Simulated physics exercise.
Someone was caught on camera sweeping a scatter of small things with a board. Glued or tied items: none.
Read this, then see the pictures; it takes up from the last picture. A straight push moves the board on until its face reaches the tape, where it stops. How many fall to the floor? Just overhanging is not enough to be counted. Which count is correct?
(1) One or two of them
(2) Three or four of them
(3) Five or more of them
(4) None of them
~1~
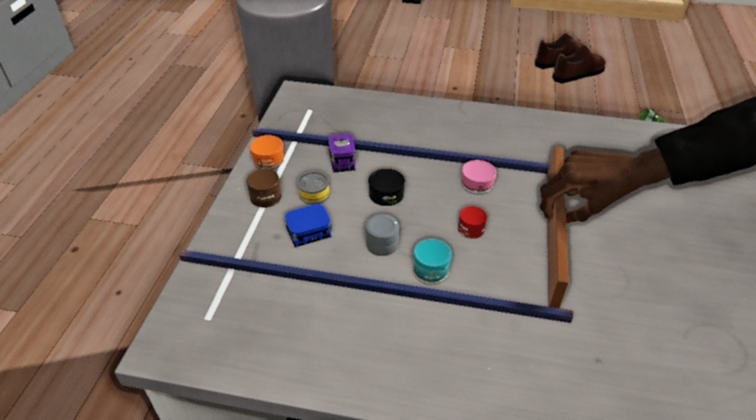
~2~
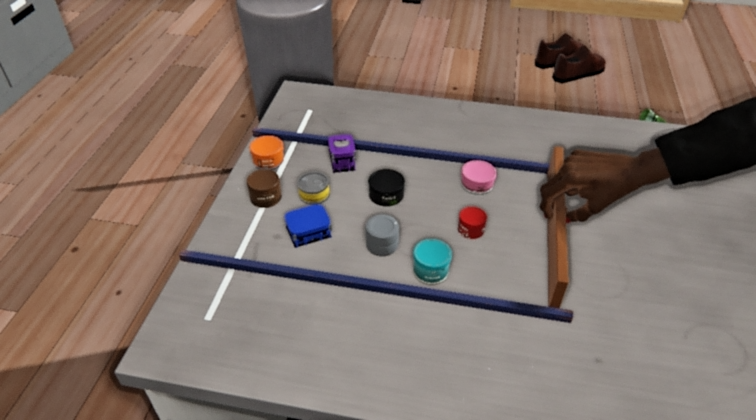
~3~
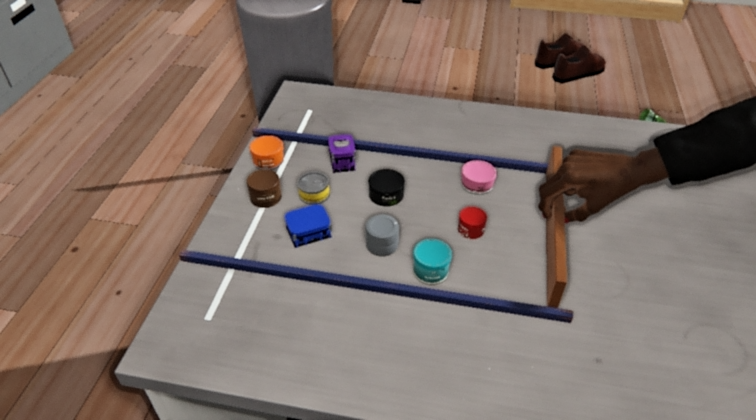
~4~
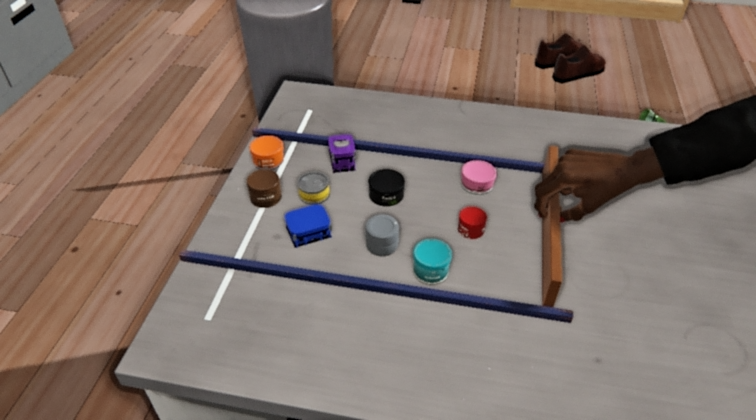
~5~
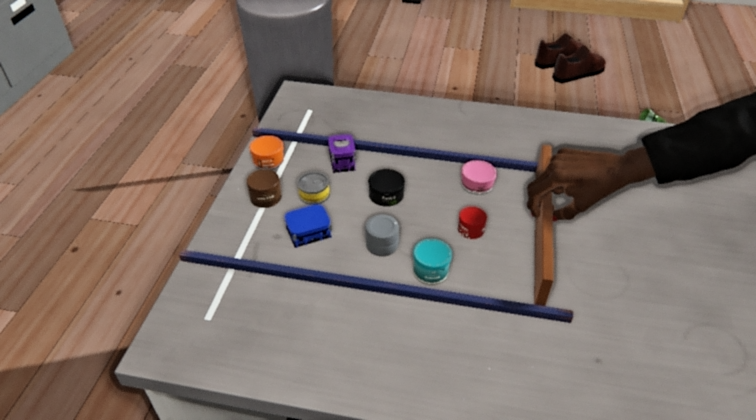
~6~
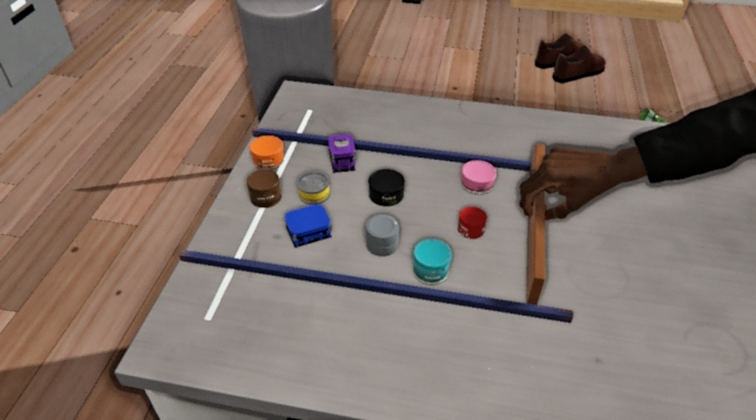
(1) One or two of them.
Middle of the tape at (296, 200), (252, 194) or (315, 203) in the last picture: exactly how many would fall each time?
In order, the counts are 0, 5 and 0.
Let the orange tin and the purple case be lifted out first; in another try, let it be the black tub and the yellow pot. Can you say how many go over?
The number fallen is 1, and in the other try 0.
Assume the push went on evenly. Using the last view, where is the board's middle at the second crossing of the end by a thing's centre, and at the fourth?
I'd put the first at about (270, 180) and the next at about (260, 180).
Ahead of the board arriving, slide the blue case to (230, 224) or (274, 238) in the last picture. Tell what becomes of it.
Well, the blue case stays aboard in the first case and stays aboard in the second.
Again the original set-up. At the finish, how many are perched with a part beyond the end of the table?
The answer comes to 4.
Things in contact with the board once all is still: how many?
That comes to 5.
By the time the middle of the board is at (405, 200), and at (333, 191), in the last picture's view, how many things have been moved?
One spot: 4. Other spot: 9.
Soon after, none off yet; orange tin at rest near (267, 153); brown tub at rest near (264, 189); yellow pot at rest near (314, 188).
In the end, the number that fall off is one or two; gone, brown tub.
